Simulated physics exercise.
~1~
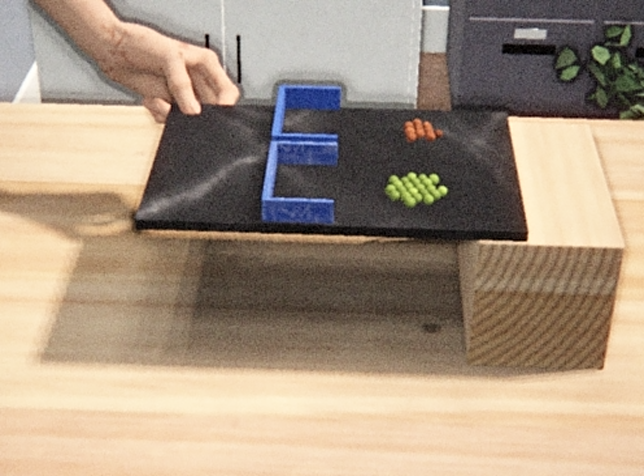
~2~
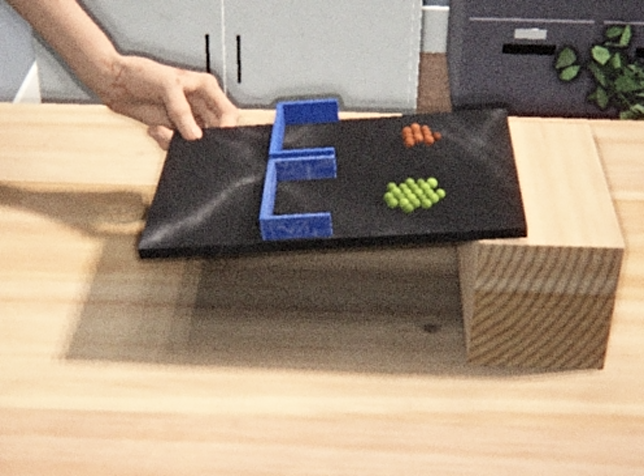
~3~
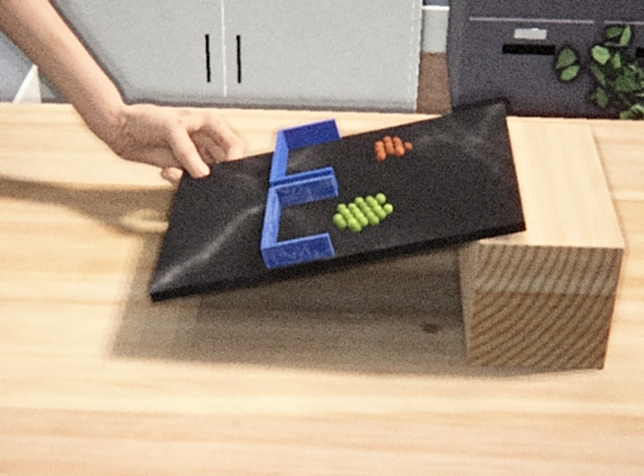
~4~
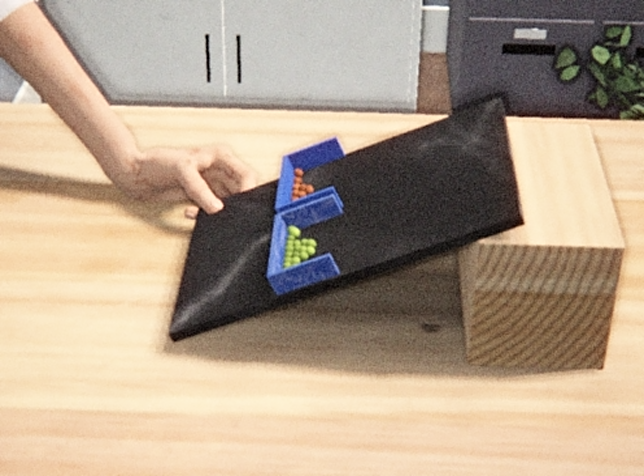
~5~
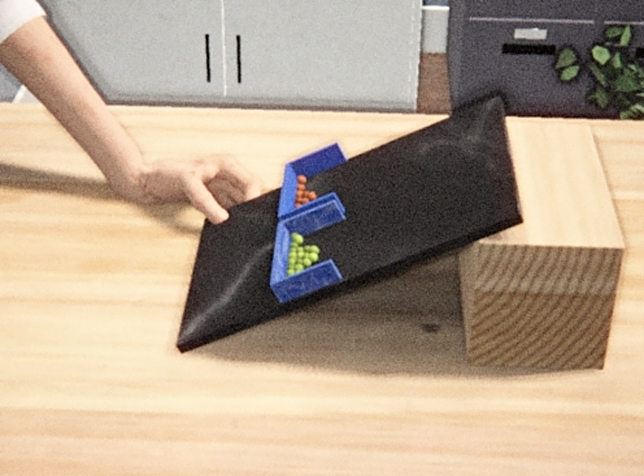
On a wooden counter, a hand tilts a black board, sliding beads into blue barriers.
